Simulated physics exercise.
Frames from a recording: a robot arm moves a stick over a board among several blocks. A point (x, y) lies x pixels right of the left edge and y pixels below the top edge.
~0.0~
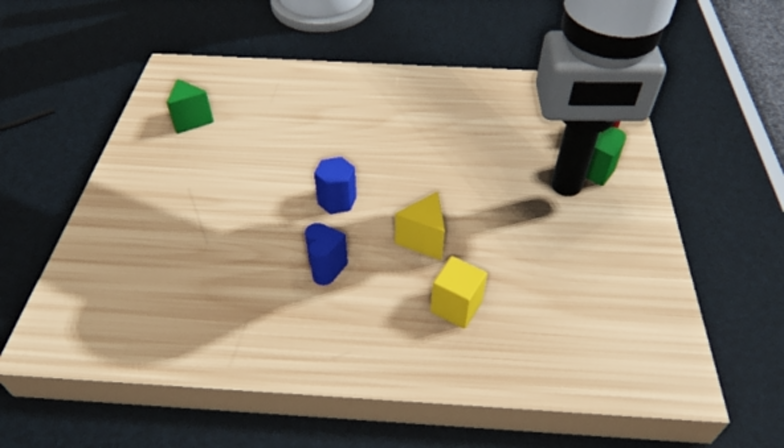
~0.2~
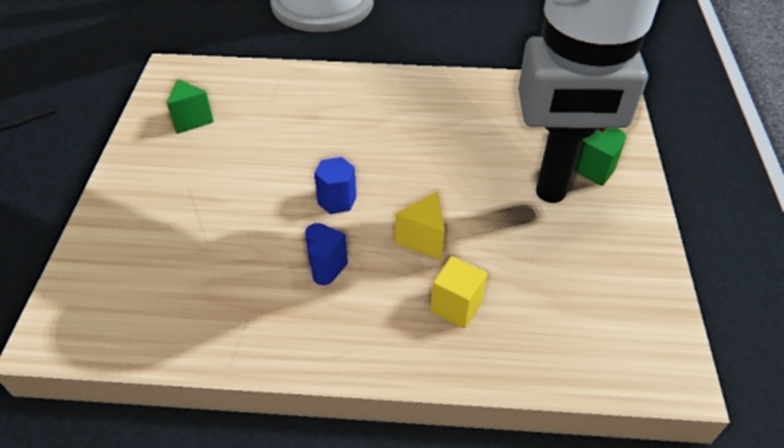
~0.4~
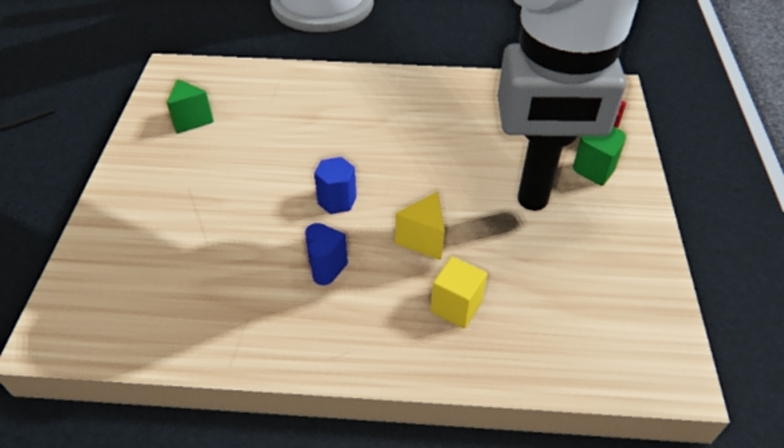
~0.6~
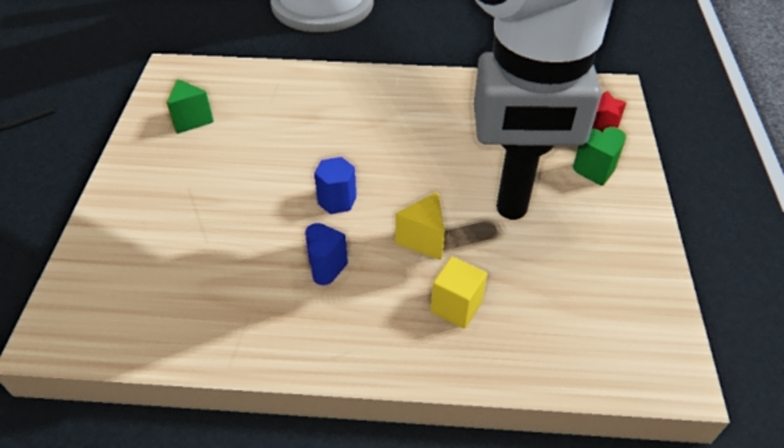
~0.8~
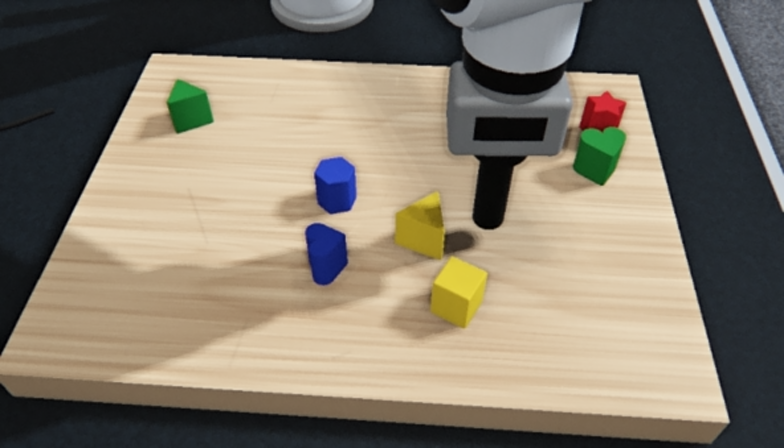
On a wooden board, a robot arm moves a black stick left toward the yellow triangle.
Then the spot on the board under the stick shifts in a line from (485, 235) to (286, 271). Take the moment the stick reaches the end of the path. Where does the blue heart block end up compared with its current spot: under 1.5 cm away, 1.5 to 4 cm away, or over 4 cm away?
It ends over 4 cm away.
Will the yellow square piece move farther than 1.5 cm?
No, it doesn't check out.
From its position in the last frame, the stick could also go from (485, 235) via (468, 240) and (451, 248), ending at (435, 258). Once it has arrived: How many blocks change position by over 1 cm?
I count one.
The first path, step by step. One third of the way, stick (419, 232); yellow triangle (387, 214), turned 15° clockwise.
Two thirds of the way, stick (353, 244); blue heart block (308, 242); yellow triangle (321, 216).
At the end, stick (283, 256); blue heart block (248, 264), turned 25° anticlockwise; yellow triangle (269, 218), turned 70° clockwise; yellow square piece in place.
